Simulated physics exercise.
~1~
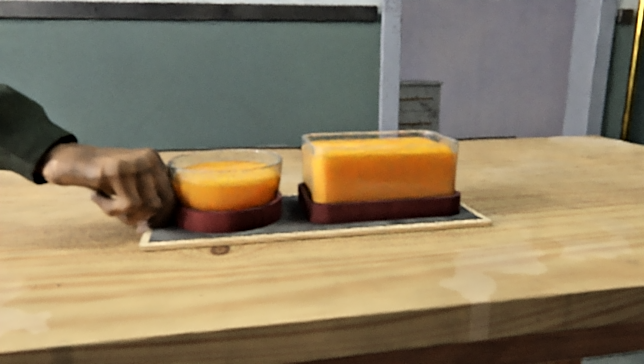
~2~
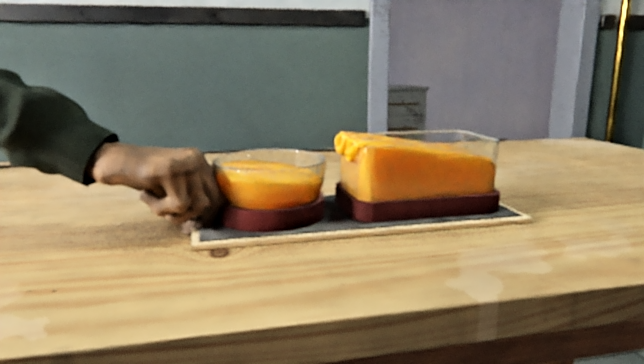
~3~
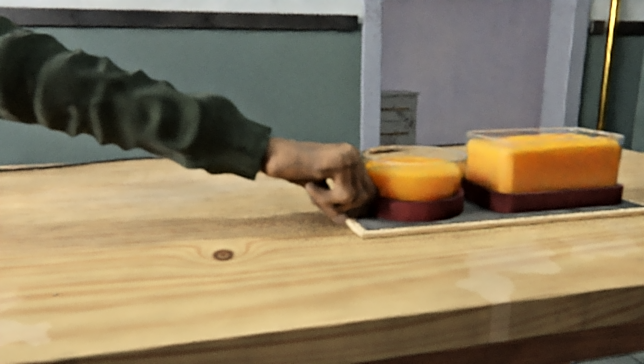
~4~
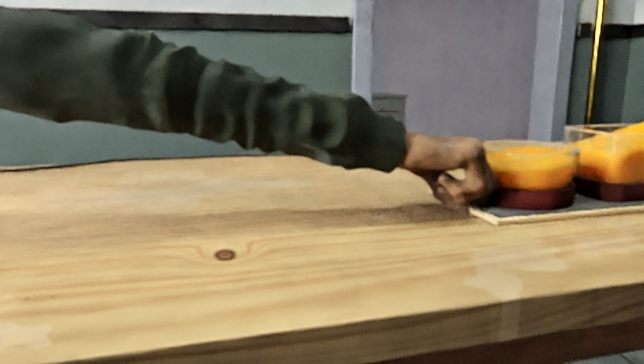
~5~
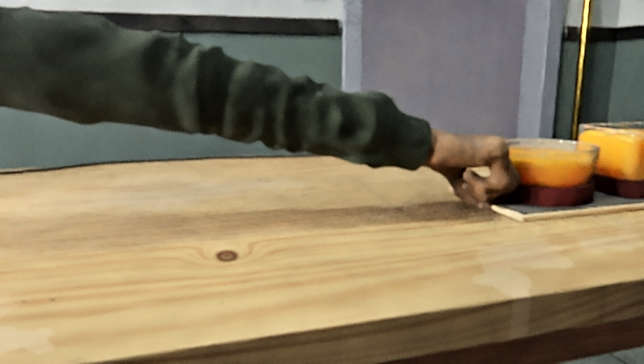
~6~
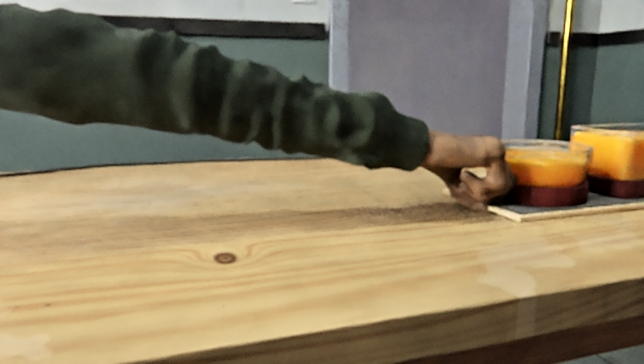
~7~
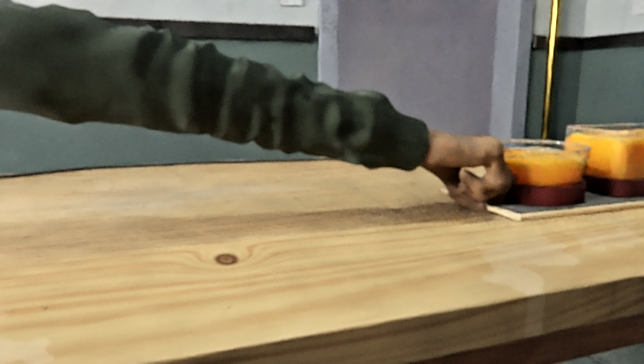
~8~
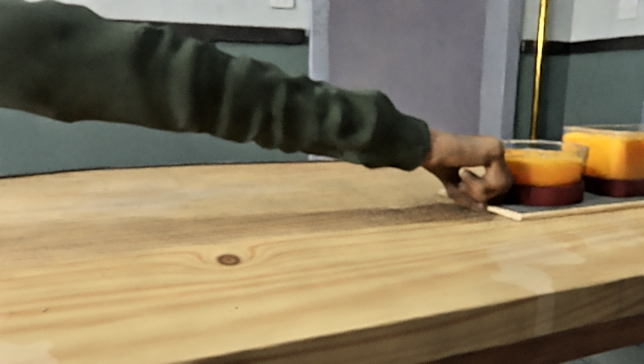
A hand in a dark green sleeve pushed a tray holding a round bowl and an oblong tub of orange juice to the right along a wooden table, the juice surging and slopping over from the tub, before everything came to rest.
